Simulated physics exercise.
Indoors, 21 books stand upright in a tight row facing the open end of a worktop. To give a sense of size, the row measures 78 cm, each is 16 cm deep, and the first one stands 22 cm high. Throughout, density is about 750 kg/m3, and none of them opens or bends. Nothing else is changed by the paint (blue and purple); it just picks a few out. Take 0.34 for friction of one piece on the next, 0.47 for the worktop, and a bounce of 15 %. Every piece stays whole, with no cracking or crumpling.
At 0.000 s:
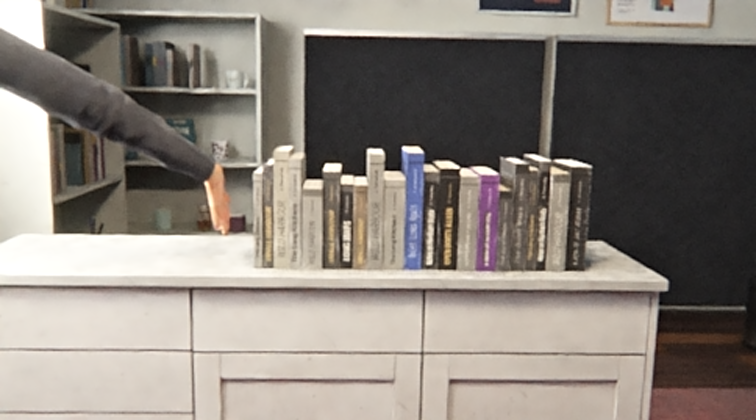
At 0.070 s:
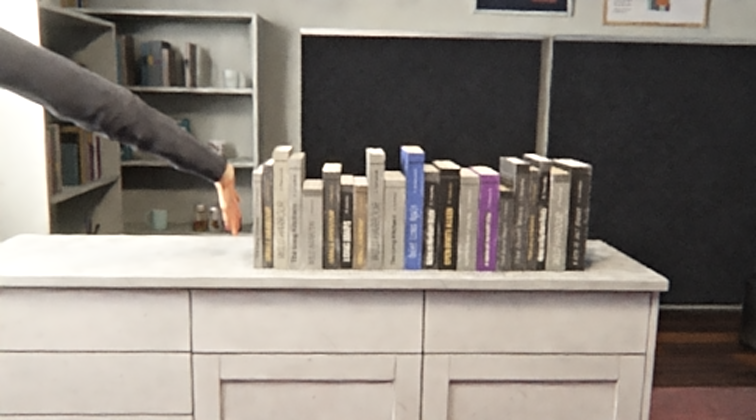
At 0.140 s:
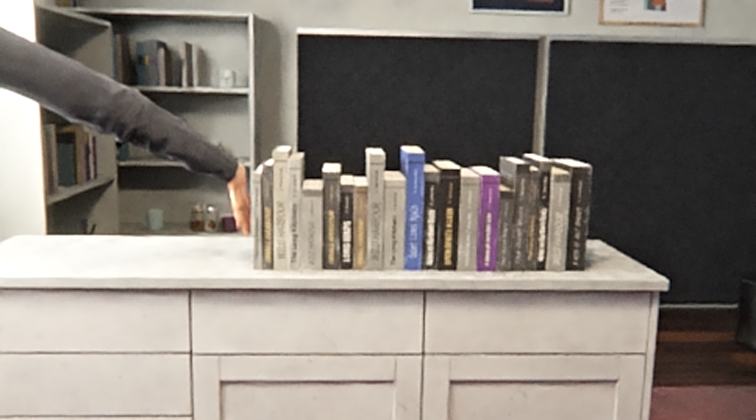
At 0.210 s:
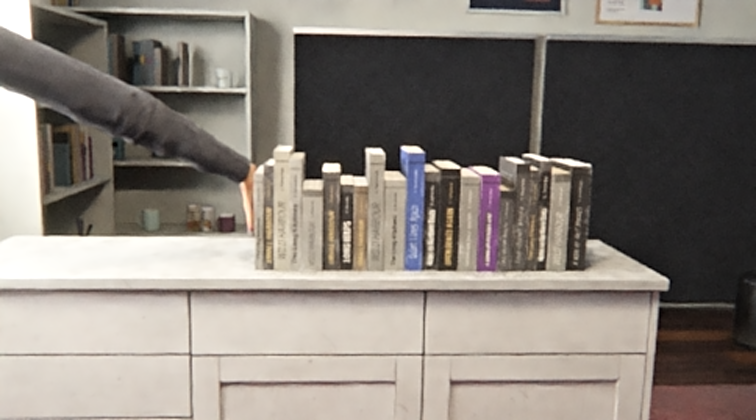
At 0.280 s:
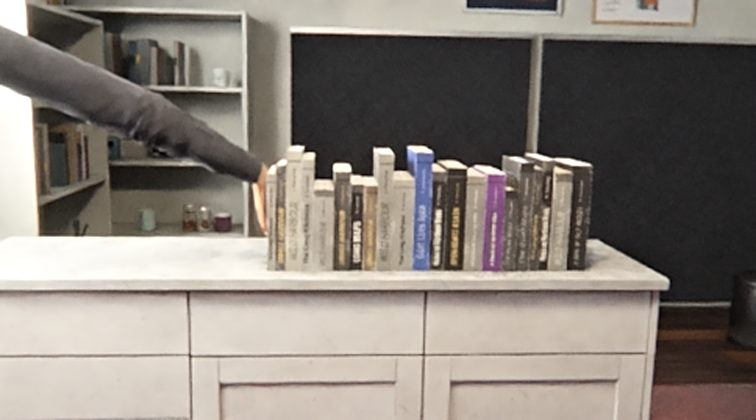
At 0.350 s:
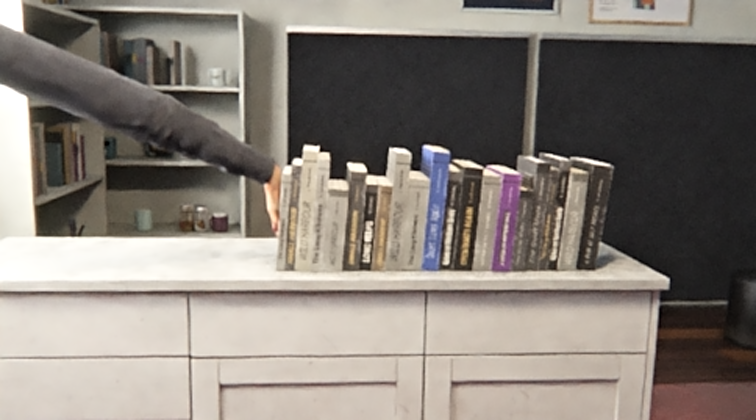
On a white cabinet in a room with shelves and dark panels, a hand reaches in from the left to a row of upright books and pushes the end one, shifting the row slightly rightward as several books lean a little.
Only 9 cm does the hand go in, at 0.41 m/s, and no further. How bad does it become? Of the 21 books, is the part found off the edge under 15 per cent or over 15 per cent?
The part found off the edge is fewer than 15 in 100.
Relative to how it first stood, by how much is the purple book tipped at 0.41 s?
Roughly 5 degrees.
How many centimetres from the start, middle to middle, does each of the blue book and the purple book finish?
Moved: Blue 10, purple 10.
After 0.41 s, none of the 21 books off the edge, 21 disturbed; purple book 7° from how it stood; blue book 7° from how it stood.
After 0.44 s, none of the 21 books off the edge, 21 disturbed; blue book 9° from how it stood; purple book 9° from how it stood.
After 0.80 s, none of the 21 books off the edge, 21 disturbed; purple book 16° from how it stood; blue book 16° from how it stood.
After 1.10 s, 1 of the 21 books off the edge; purple book 16° from how it stood; blue book 16° from how it stood.
In the end (1.4 s), 1 of the 21 books off the edge; purple book 16° from how it stood; blue book 16° from how it stood. That is 5 per cent. From the last view, middles, purple book near (521, 217), blue book near (453, 207).
